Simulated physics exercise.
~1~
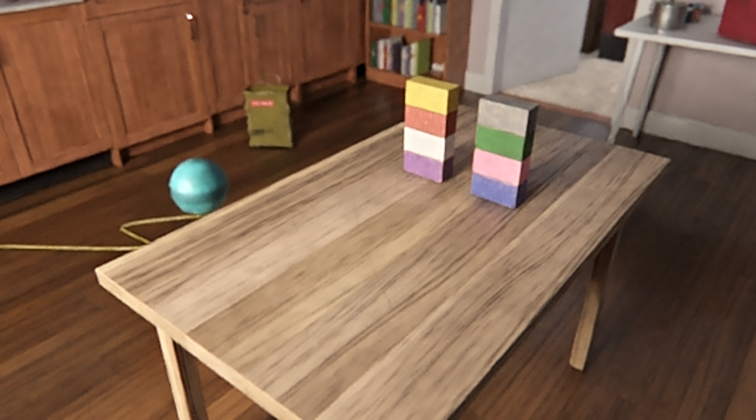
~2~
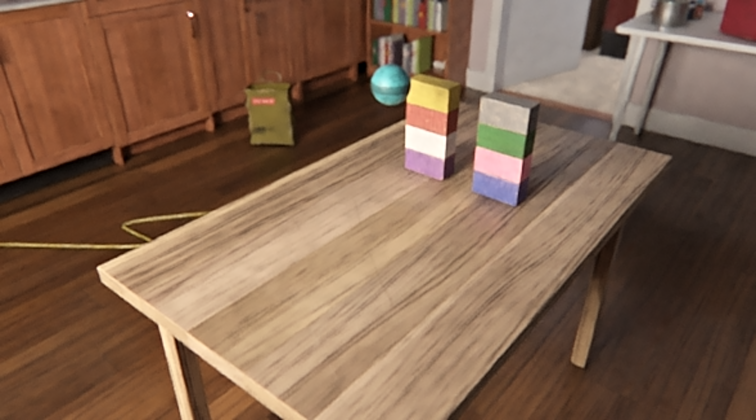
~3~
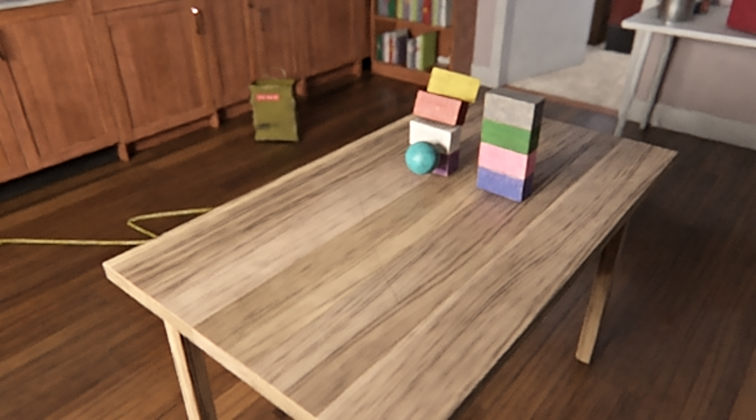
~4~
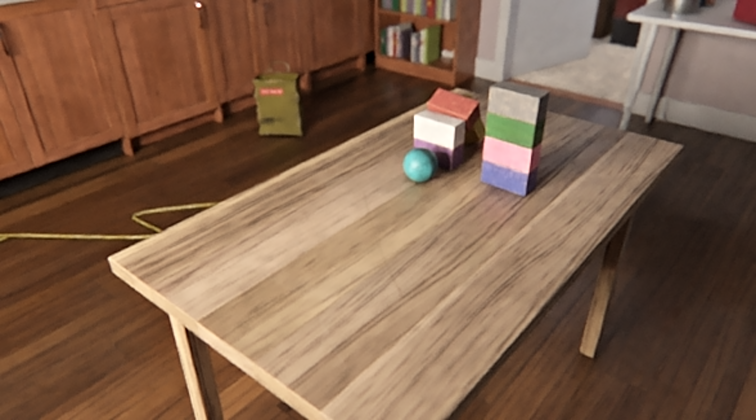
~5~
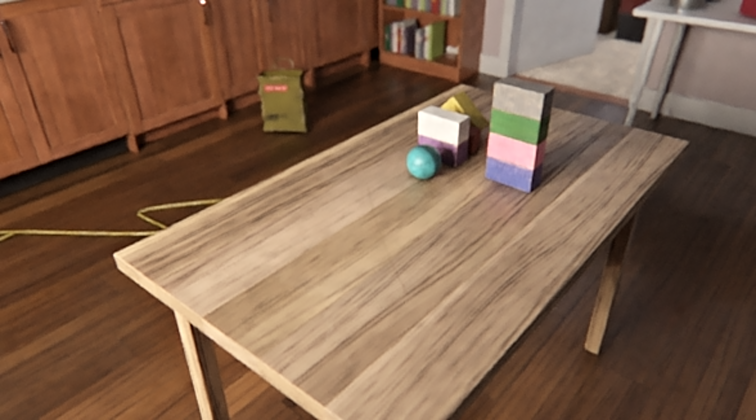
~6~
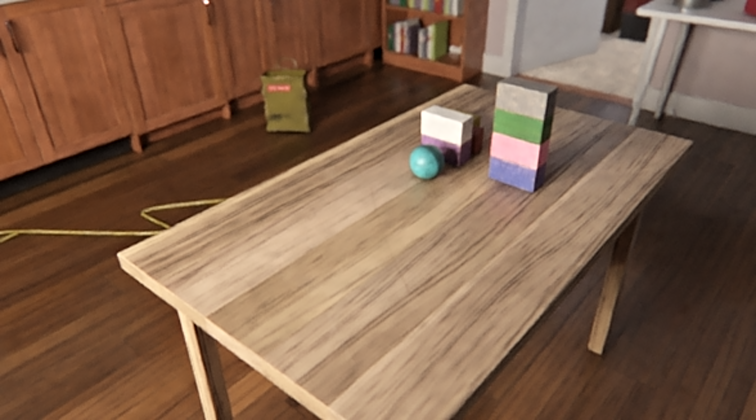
A turquoise ball flew in and struck the left of two block stacks on a wooden table, toppling its yellow and red blocks behind it, while the white and purple blocks and the whole right stack stayed standing, the ball resting in front.
